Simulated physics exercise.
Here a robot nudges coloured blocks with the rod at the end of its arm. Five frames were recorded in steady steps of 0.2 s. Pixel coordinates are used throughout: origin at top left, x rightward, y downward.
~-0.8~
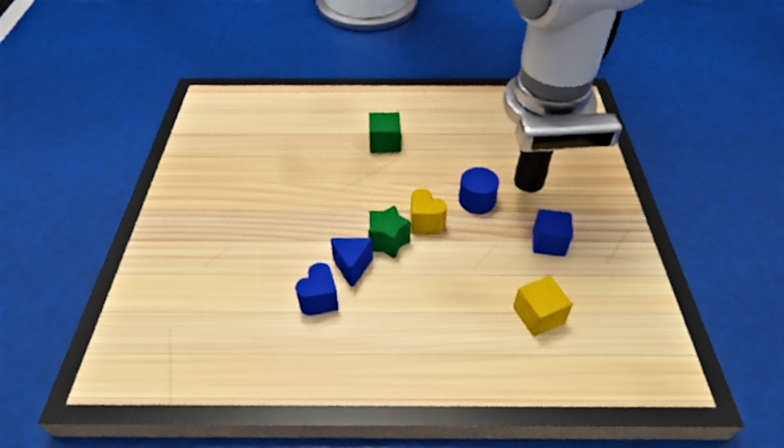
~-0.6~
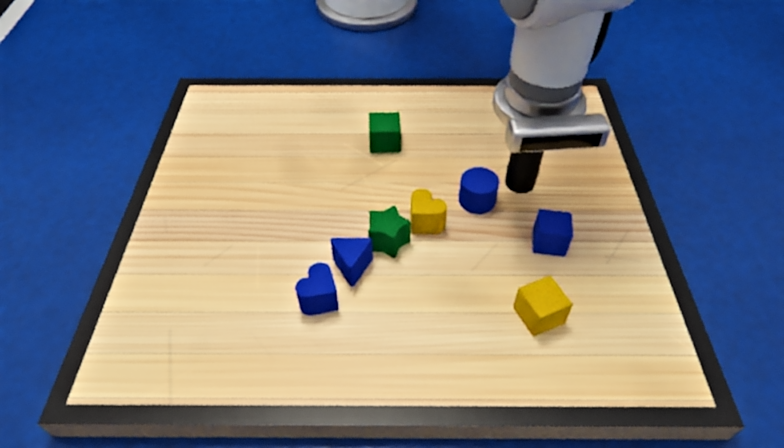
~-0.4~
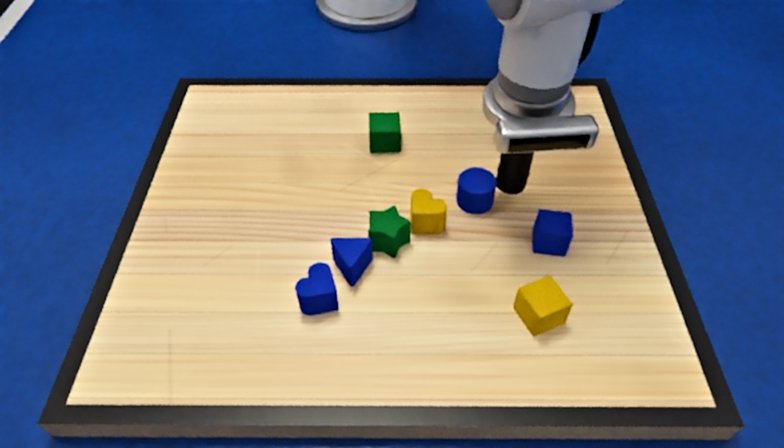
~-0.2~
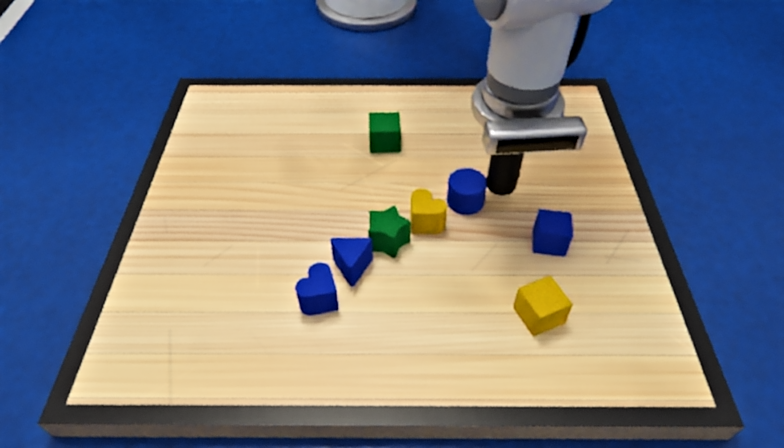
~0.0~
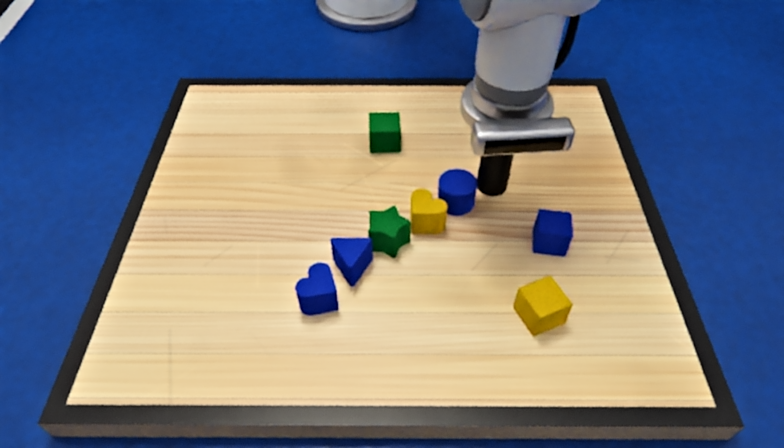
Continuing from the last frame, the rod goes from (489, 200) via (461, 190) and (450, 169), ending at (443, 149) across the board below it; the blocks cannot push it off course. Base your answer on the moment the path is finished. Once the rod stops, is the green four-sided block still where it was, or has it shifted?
That block stays in place.
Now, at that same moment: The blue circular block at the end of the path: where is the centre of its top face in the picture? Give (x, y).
At the end it should sit near (430, 176).
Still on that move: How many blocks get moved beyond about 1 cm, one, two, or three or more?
One block moves.
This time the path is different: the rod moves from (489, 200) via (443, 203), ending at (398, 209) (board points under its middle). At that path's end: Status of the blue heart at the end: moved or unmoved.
The blue heart is left alone.
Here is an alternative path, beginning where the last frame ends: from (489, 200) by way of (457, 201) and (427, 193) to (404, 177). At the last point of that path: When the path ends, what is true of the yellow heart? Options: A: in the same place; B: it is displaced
It's B.
The first path, step by step. One third of the way, rod at (462, 176); yellow heart at (424, 202), turned 15° anticlockwise; blue circular block at (431, 177).
Two thirds of the way, rod at (452, 155); yellow heart at (424, 202), turned 15° anticlockwise; blue circular block at (430, 176).
At the end, rod at (444, 135); green four-sided block still; yellow heart at (424, 202), turned 15° anticlockwise; blue circular block at (430, 176).
